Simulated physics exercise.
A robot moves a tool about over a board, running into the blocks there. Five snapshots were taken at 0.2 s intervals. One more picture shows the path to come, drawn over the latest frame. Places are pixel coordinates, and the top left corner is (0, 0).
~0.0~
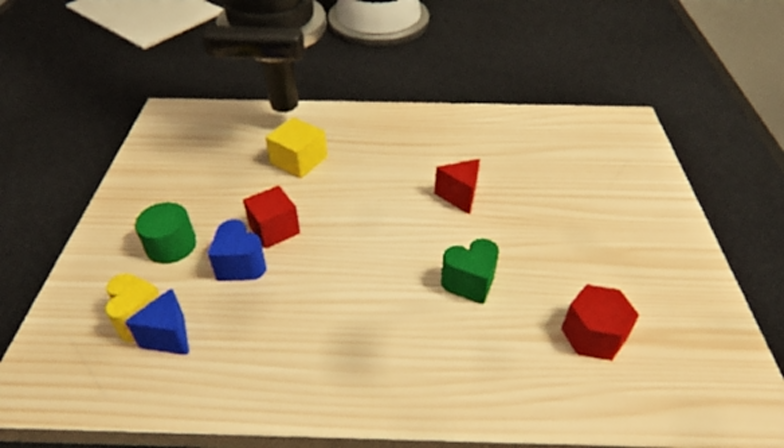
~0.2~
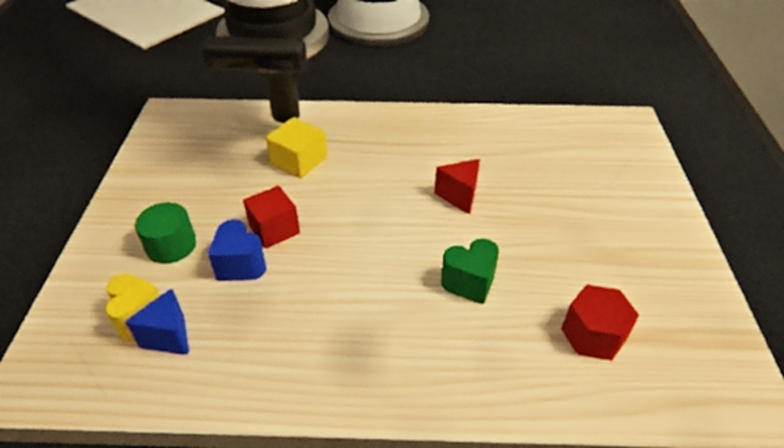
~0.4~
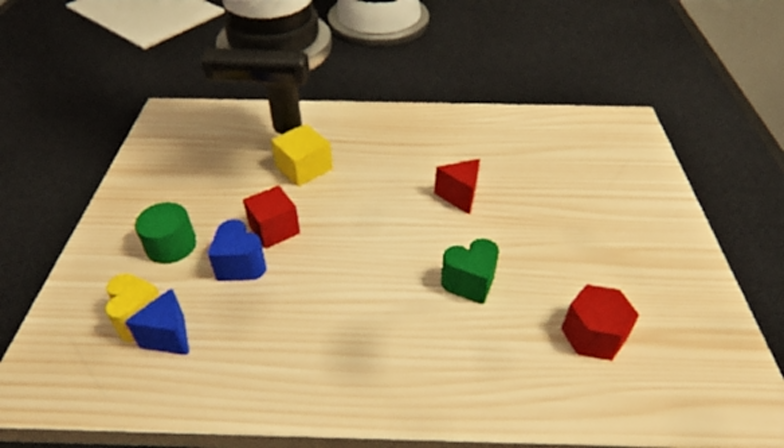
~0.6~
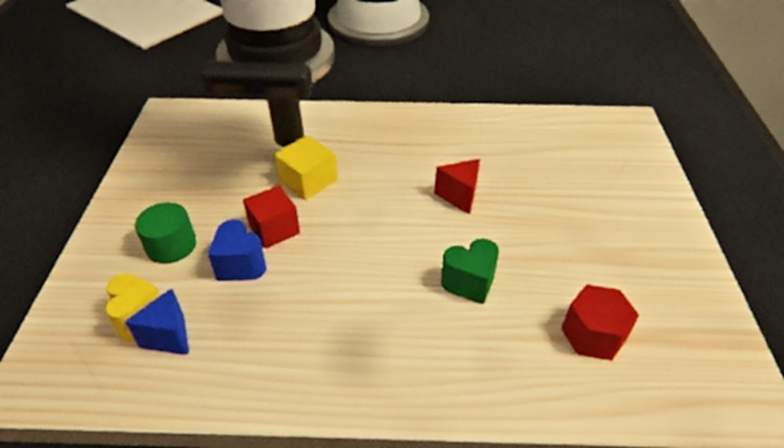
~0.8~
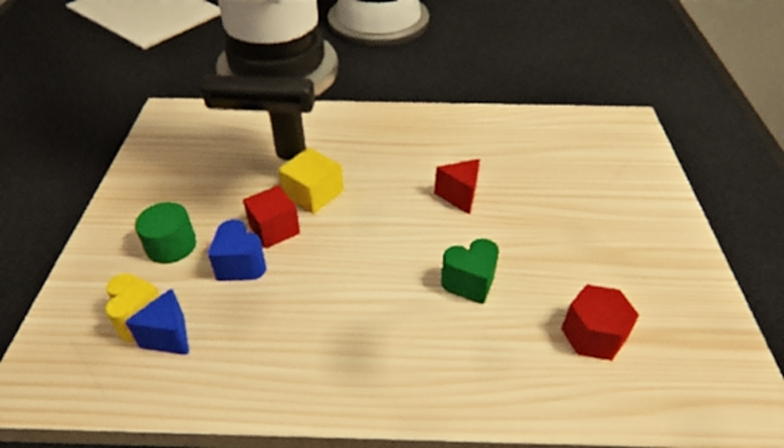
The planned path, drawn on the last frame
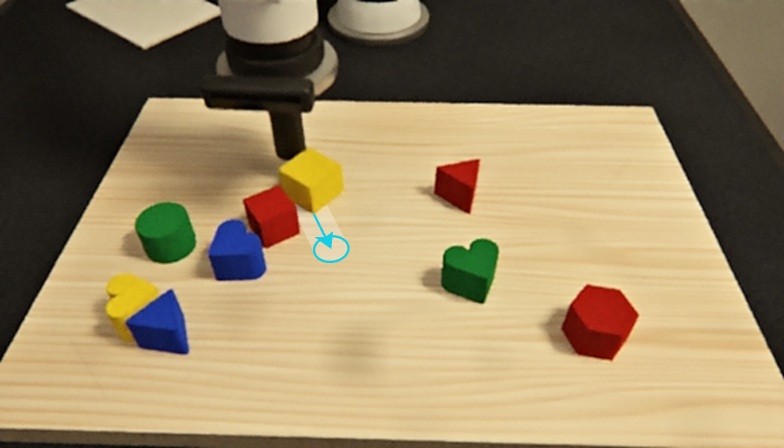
On a pale wooden board scattered with red, blue, green and yellow blocks, a robot's dark tool moves toward the yellow block near the back edge. It meets the block and pushes it a short way forward and slightly right, close to the red cube, while the other blocks stay still.
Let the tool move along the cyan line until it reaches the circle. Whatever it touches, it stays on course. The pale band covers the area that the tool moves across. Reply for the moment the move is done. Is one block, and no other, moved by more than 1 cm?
The answer is yes.
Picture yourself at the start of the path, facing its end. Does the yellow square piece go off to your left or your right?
Over to the left.
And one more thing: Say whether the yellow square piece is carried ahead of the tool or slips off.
I predict the tool still has it in front.
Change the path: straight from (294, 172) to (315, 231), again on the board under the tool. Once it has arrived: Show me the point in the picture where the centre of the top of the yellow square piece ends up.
The centre of its top will be at (350, 217).
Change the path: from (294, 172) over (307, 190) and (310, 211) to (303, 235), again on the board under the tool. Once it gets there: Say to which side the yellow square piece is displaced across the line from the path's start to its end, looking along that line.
The shift goes left.
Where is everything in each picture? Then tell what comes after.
The first frame shows tool tip (285, 106); block tops, red square piece (269, 203); yellow square piece (295, 133).
The second frame shows tool (286, 117); blocks unchanged.
The third frame shows tool (288, 128); yellow square piece (301, 141).
The fourth frame shows tool (290, 140); yellow square piece (305, 153).
The fifth frame shows tool (291, 153); red square piece (269, 203); yellow square piece (310, 166).
Path on the board, in a line from (294, 172) to (331, 249).
The first path, step by step. One third of the way, tool (302, 176); yellow square piece (325, 191).
Two thirds of the way, tool (315, 202); yellow square piece (343, 216).
At the end, tool (329, 229); red square piece in place; yellow square piece (365, 240), turned 20° anticlockwise.
